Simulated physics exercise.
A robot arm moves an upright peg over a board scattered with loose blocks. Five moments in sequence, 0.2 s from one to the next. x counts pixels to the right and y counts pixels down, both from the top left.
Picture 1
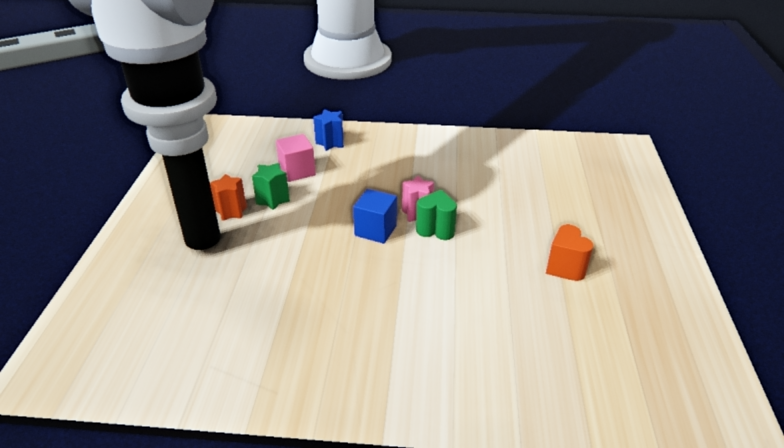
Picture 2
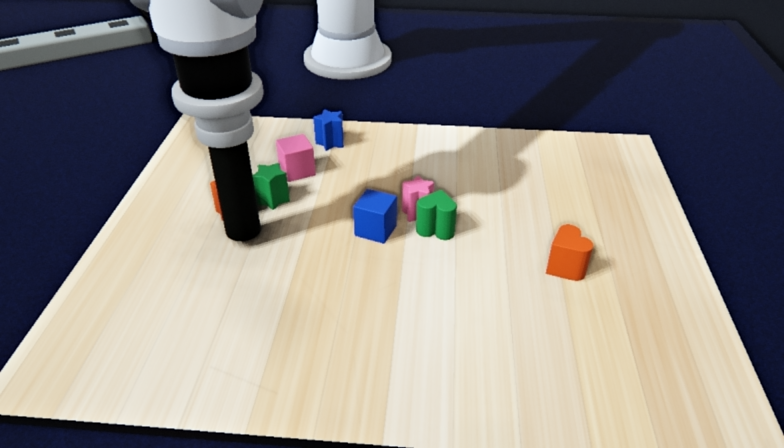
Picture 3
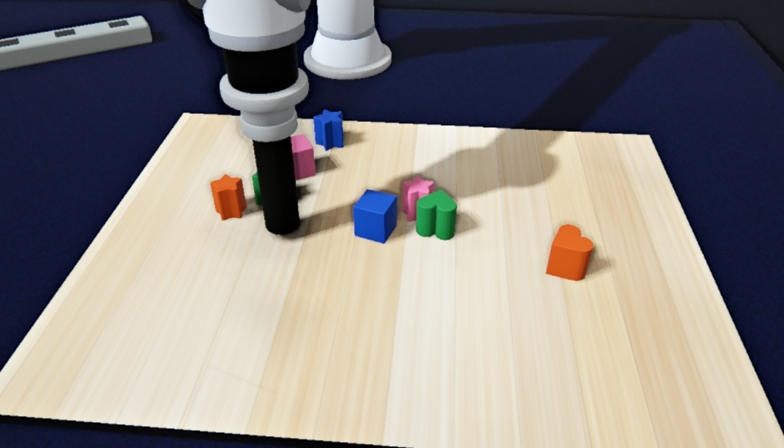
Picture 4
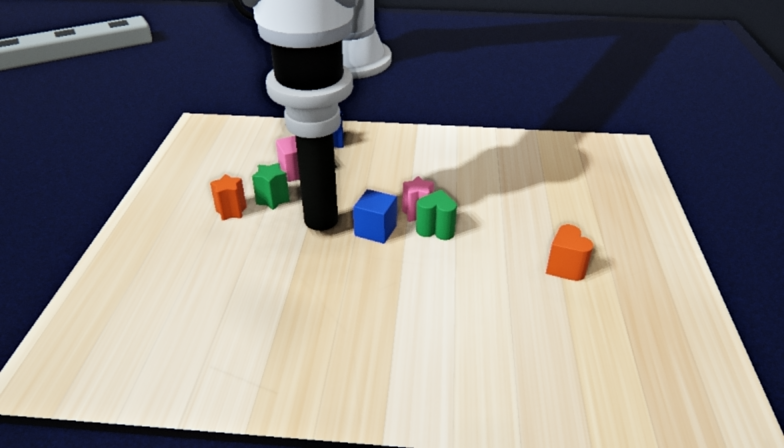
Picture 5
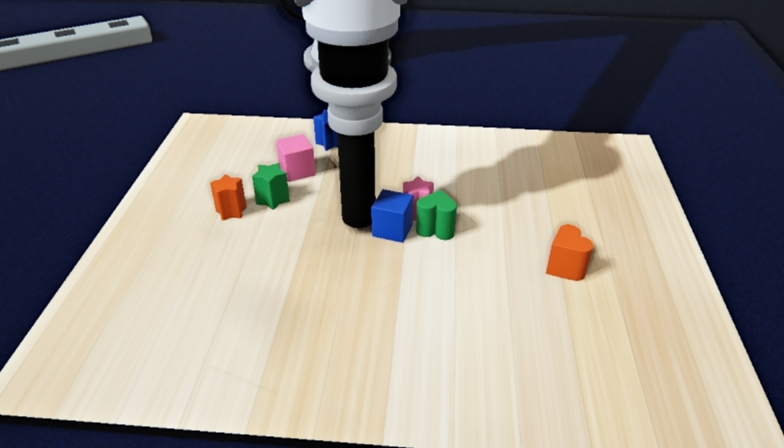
At first, a robot arm holds a black upright peg near the left side of a wooden board scattered with colourful blocks. The peg slides steadily right, passing in front of the orange and green stars, while the blocks stay still. It then meets the blue block and nudges it slightly right.
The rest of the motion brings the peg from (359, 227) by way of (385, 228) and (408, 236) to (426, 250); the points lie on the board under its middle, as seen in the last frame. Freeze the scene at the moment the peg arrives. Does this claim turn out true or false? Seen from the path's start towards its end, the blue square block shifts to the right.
False - the claim does not hold.
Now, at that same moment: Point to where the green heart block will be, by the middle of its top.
Answer: (489, 200).
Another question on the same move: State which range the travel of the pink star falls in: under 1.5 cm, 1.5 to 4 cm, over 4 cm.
My prediction: Under 1.5 cm.
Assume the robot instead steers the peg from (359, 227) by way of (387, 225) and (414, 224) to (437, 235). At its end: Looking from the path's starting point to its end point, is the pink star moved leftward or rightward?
The shift goes left.
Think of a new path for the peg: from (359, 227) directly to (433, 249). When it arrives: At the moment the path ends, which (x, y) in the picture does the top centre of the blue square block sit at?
My best guess is (466, 208).
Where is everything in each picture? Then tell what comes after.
Peg tip at (203, 239); block tops, blue square block at (375, 201); pink star at (419, 184); green heart block at (438, 201), in the first picture.
Peg at (243, 231); blocks unchanged, in the second picture.
Peg at (283, 225); blocks unchanged, in the third picture.
Peg at (321, 220); blocks unchanged, in the fourth picture.
Peg at (359, 218); blue square block at (393, 200); pink star at (419, 184); green heart block at (438, 201), in the fifth picture.
The first path, step by step. Halfway along, peg at (399, 223); blue square block at (434, 202), turned 20° anticlockwise; pink star at (425, 182), turned 35° anticlockwise; green heart block at (472, 201).
At the end, peg at (427, 241); blue square block at (454, 206), turned 55° anticlockwise; pink star at (425, 182), turned 35° anticlockwise; green heart block at (489, 200), turned 15° clockwise.
